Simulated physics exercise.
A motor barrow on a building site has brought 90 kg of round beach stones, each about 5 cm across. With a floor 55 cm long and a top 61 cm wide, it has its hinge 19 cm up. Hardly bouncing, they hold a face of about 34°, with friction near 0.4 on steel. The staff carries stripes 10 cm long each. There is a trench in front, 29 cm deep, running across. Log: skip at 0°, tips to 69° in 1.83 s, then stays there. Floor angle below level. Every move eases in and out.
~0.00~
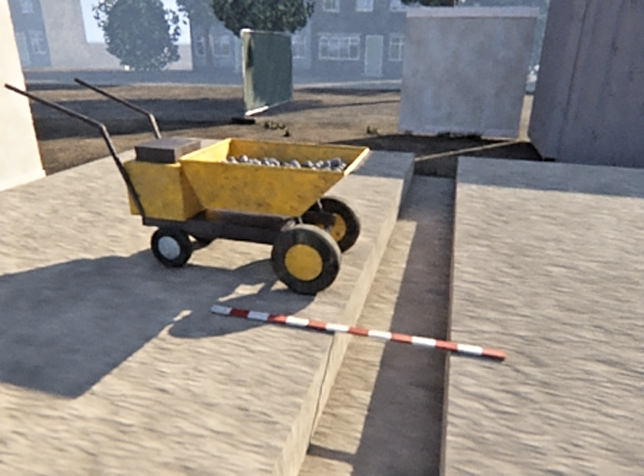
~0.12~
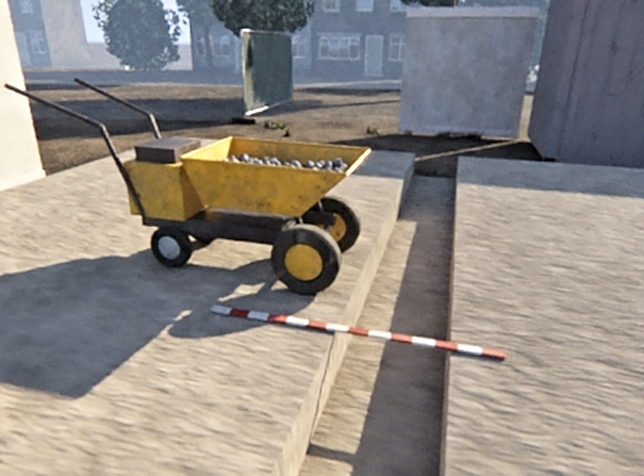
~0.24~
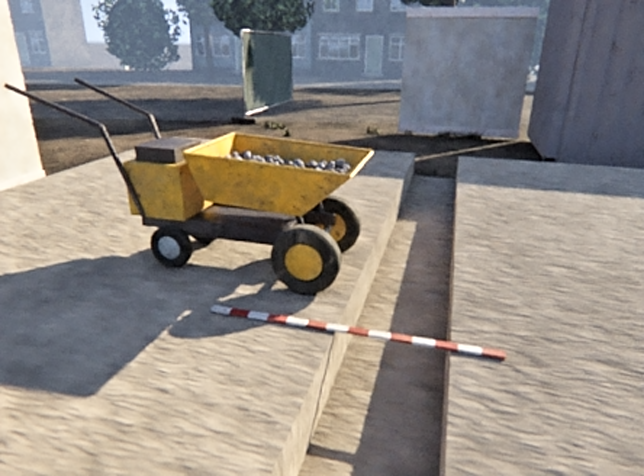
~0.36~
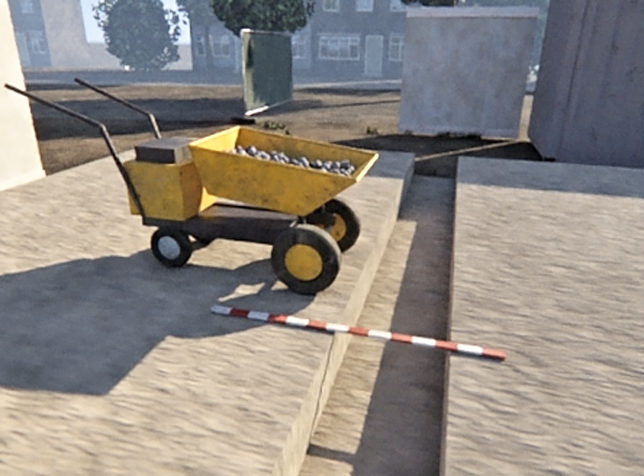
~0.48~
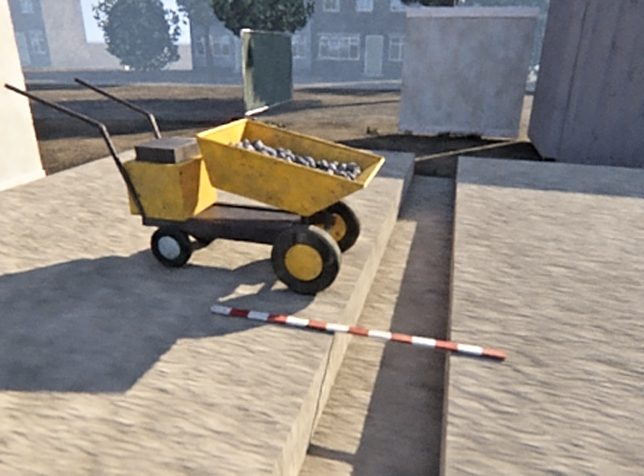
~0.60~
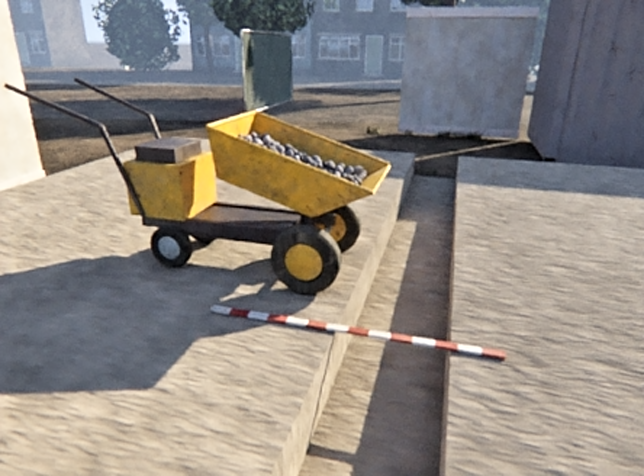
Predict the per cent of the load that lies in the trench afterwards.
70 per cent.
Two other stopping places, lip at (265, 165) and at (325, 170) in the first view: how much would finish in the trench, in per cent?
That gives roughly 100 per cent and roughly 100 per cent.
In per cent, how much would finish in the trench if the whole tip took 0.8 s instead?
Trench share: Approx. 55%.
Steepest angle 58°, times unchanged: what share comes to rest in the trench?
Roughly 75% would end there.
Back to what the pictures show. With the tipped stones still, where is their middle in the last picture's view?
About (436, 320).
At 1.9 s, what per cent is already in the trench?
I'd put it near 50 per cent.
After 1.4 s the floor is at 58°; 100 % in the skip; the foremost stones are at (417, 234).
After 1.9 s the floor is at 69°; 26 % in the skip, 50 % in the trench, 24 % past the trench; the foremost stones are at (530, 293).
After 2.3 s the floor is at 69°; 4 % in the skip, 66 % in the trench, 30 % past the trench; the foremost stones are at (576, 292).
After 4.2 s the floor is at 69°; 0 % in the skip, 70 % in the trench, 30 % past the trench; the foremost stones are at (595, 297).
